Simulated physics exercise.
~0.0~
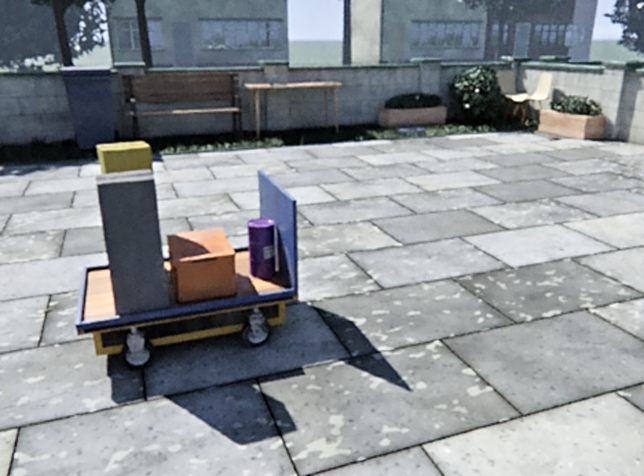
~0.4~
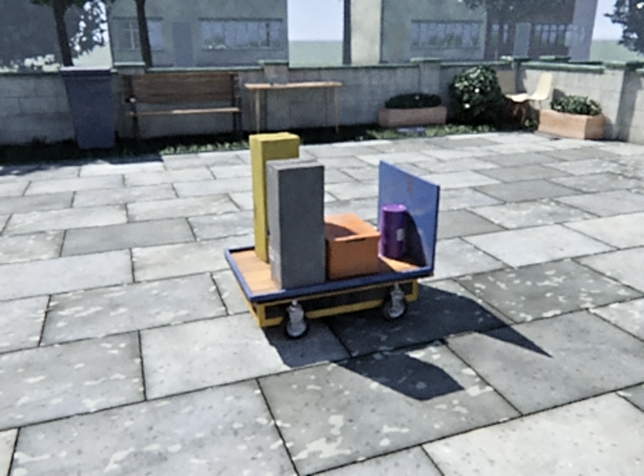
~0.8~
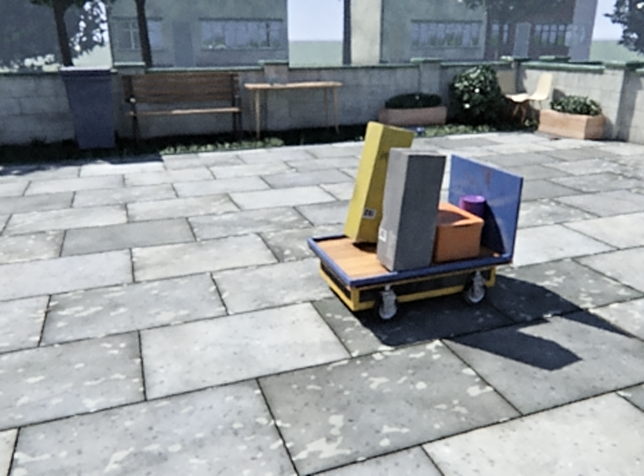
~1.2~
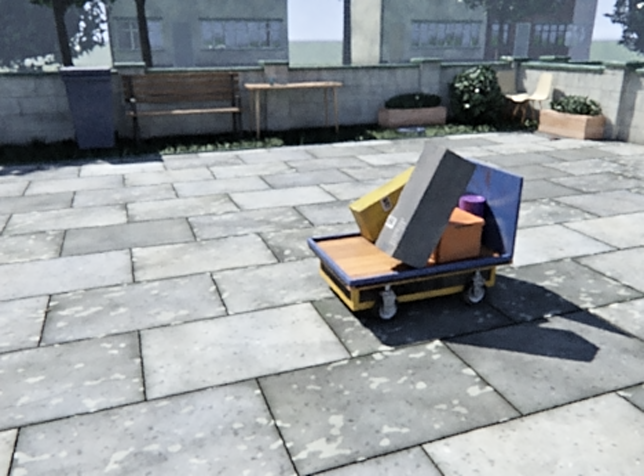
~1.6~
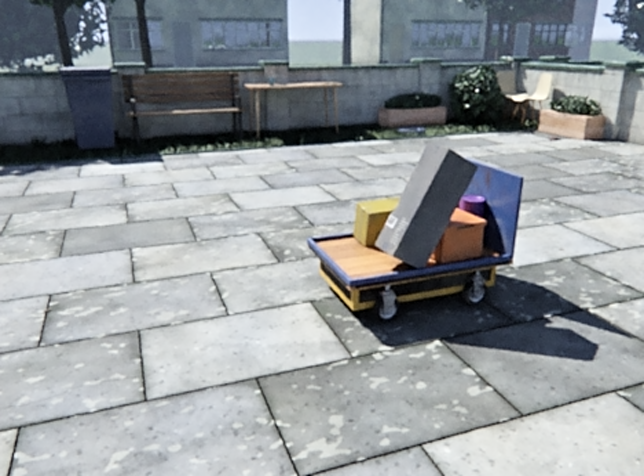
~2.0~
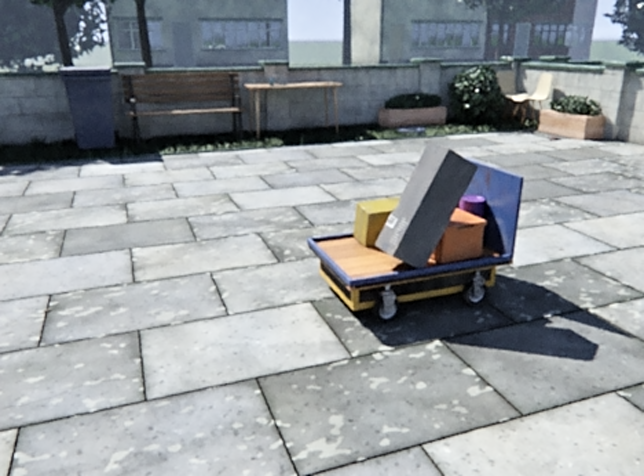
A flat cart carrying a tall grey box, a yellow box, an orange tote and a purple canister rolled right across a paved yard and stopped; the yellow box toppled onto the deck, while the grey one ended leaning against the tote.
